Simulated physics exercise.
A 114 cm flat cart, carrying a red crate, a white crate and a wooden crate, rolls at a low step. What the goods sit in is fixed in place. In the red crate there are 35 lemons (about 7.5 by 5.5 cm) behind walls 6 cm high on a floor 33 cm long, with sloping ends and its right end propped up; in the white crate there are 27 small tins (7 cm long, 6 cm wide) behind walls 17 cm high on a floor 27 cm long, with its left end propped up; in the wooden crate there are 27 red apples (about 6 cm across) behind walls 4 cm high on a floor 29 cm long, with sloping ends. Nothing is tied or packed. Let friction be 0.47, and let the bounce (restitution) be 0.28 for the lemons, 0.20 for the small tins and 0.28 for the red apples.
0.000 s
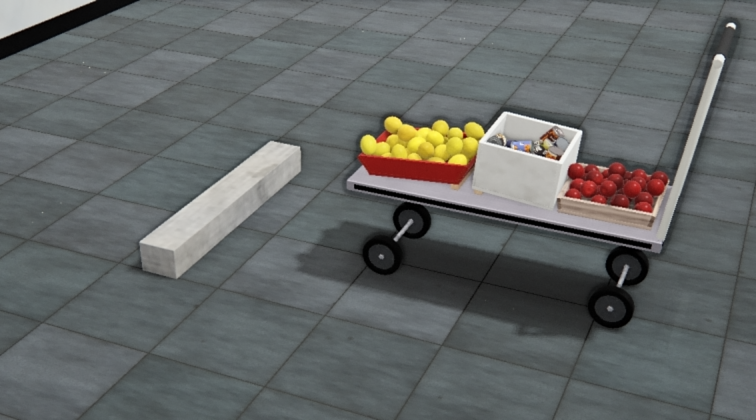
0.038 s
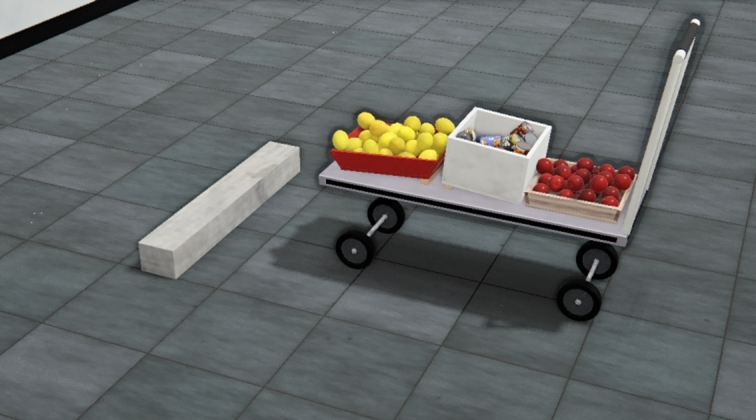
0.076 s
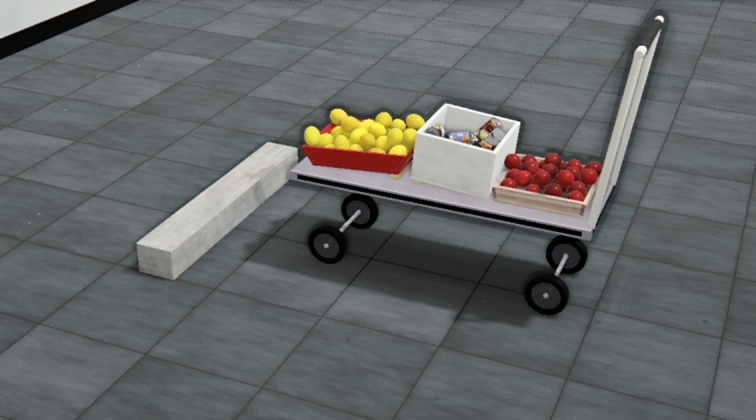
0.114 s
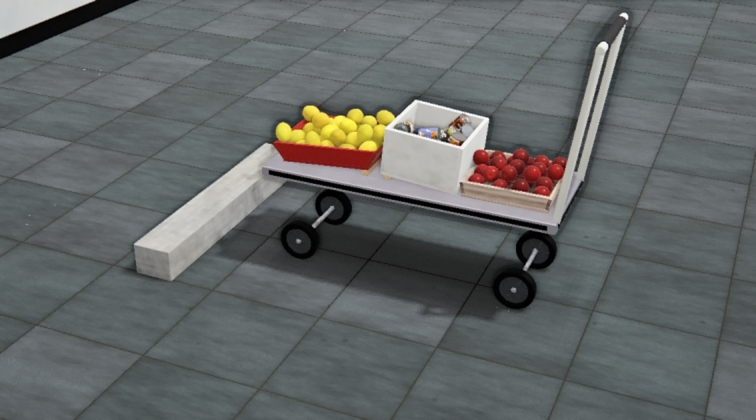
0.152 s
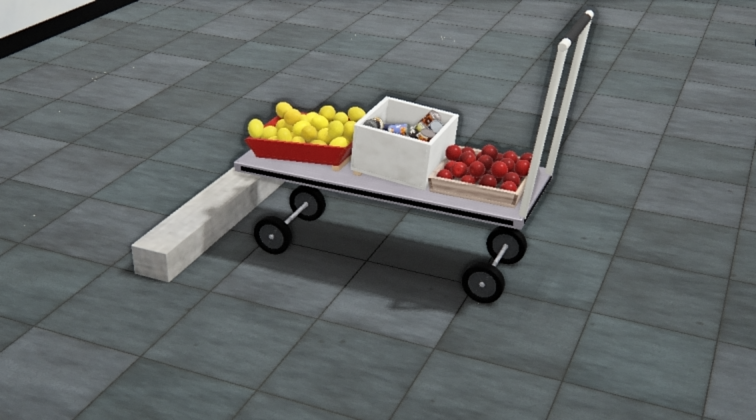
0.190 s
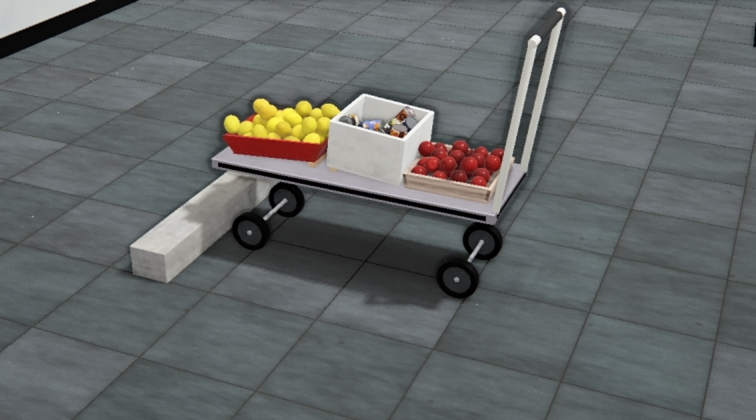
A flat cart carrying lemons, small tins and red apples in three crates rolling left across a tiled floor towards a low step.
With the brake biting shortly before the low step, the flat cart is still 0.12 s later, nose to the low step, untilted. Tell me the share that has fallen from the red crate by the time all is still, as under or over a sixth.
By then the red crate has dropped over a sixth of its contents.
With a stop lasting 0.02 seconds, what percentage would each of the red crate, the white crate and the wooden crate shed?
You'd end up with red crate at 60 %, white crate at 0 % and wooden crate at 20 %.
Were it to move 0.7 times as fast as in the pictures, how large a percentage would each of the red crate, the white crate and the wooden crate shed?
Then the red crate sheds 30 per cent, the white crate 0 per cent, and the wooden crate 0 per cent.
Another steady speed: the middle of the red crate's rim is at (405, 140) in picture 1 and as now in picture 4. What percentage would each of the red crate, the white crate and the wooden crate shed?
Red crate 30 %, white crate 0 %, wooden crate 0 %.
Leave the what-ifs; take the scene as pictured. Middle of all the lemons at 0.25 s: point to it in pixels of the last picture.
Somewhere around pixel (260, 119).
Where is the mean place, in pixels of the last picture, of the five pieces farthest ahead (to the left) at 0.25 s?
They are centred near (229, 111).
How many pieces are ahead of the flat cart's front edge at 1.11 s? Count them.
Count: Approx. 18.
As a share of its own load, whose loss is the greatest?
Answer: The red crate.
After 0.25 s, the red crate is down by 2 of 35, the white crate has all 27 and the wooden crate has all 27.
After 0.37 s, the red crate is down by 11 of 35, the white crate has all 27 and the wooden crate is down by 1 of 27.
After 0.60 s, the red crate is down by 19 of 35, the white crate has all 27 and the wooden crate is down by 2 of 27.
When it is over (at 1.11 s), the red crate is down by 19 of 35, the white crate has all 27 and the wooden crate is down by 2 of 27. Asked share, 19 of 35, 54 per cent.
